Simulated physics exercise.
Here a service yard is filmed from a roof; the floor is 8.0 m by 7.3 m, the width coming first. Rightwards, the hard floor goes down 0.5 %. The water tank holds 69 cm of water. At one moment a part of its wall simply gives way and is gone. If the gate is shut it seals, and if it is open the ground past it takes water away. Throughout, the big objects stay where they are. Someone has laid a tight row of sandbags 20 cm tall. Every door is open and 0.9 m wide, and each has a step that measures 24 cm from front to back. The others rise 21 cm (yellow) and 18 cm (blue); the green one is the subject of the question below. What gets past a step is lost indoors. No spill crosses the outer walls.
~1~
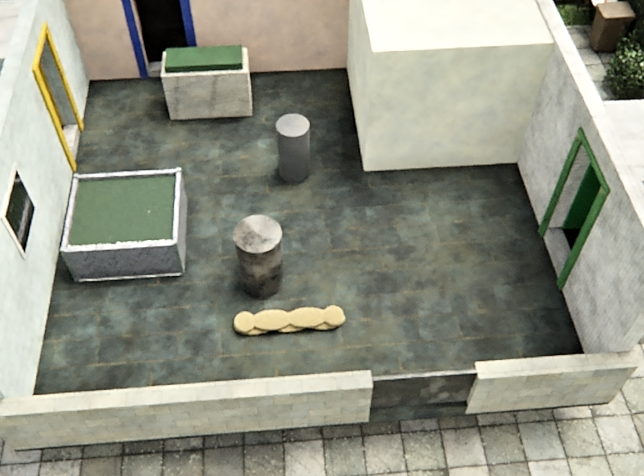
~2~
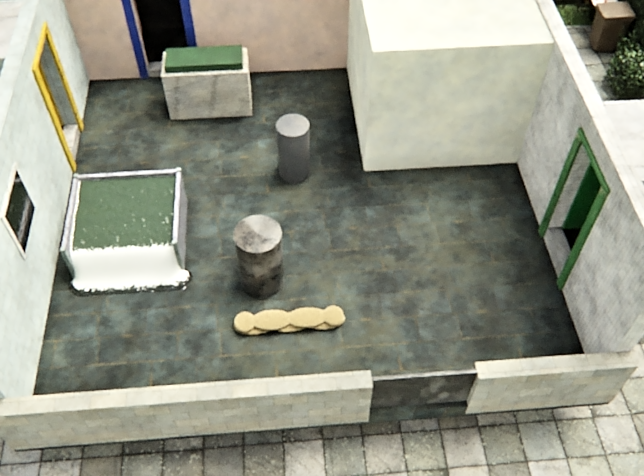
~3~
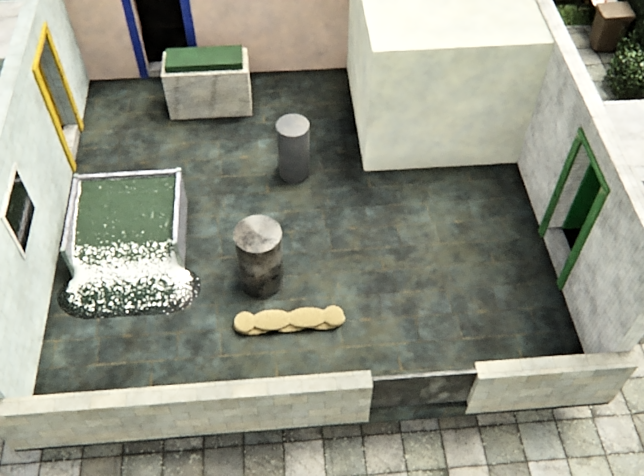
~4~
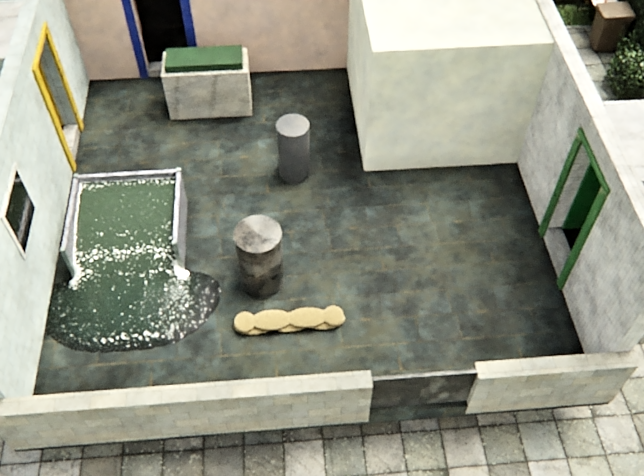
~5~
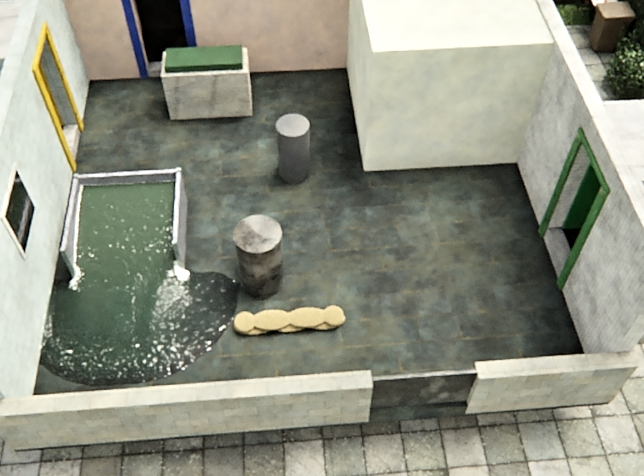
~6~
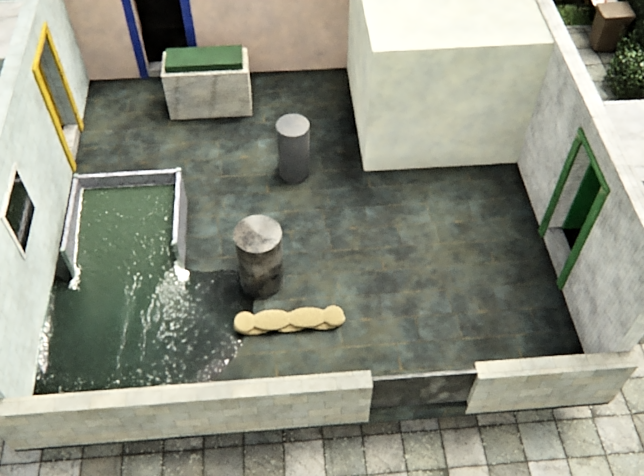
Greenish water burst out through the front side of the low tank on the left, foamed onto the dark floor, then spread toward the near wall and around the base of the closer round pillar.
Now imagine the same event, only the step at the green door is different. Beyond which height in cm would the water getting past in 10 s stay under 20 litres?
I would say 6.5 cm.
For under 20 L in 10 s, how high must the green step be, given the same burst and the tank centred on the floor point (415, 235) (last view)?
You'd need some 5.5 cm.
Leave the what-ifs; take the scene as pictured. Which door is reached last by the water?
That'd be the blue one.
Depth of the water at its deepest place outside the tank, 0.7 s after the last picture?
47 cm.
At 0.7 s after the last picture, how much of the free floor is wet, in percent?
15 %.
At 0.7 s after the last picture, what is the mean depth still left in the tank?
About 25 cm.
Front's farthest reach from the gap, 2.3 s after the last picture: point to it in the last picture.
Pixel: About (541, 384).
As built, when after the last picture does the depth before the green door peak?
Roughly at 4.0 s.
Then, 0.7 s after the last picture water covers 15 % of the floor, deepest (47 cm) near (42, 422); it has not reached the green door.
Then, 2.3 s after the last picture water covers 30 % of the floor, deepest (20 cm) near (117, 338); it has not reached the green door.
Then, 9.3 s after the last picture water covers 75 % of the floor, deepest (10 cm) near (533, 218); 5 cm at the green door, 0 litres in over its 26 cm step.
At the green door as built, the water peaked near 11 cm, 4.1 s after the last picture.
Run again over the same 10 s with other heights there, 35 litres in over 5 cm, 14 litres over 7 cm. The limit of 20 litres is kept from about 6.5 cm up.
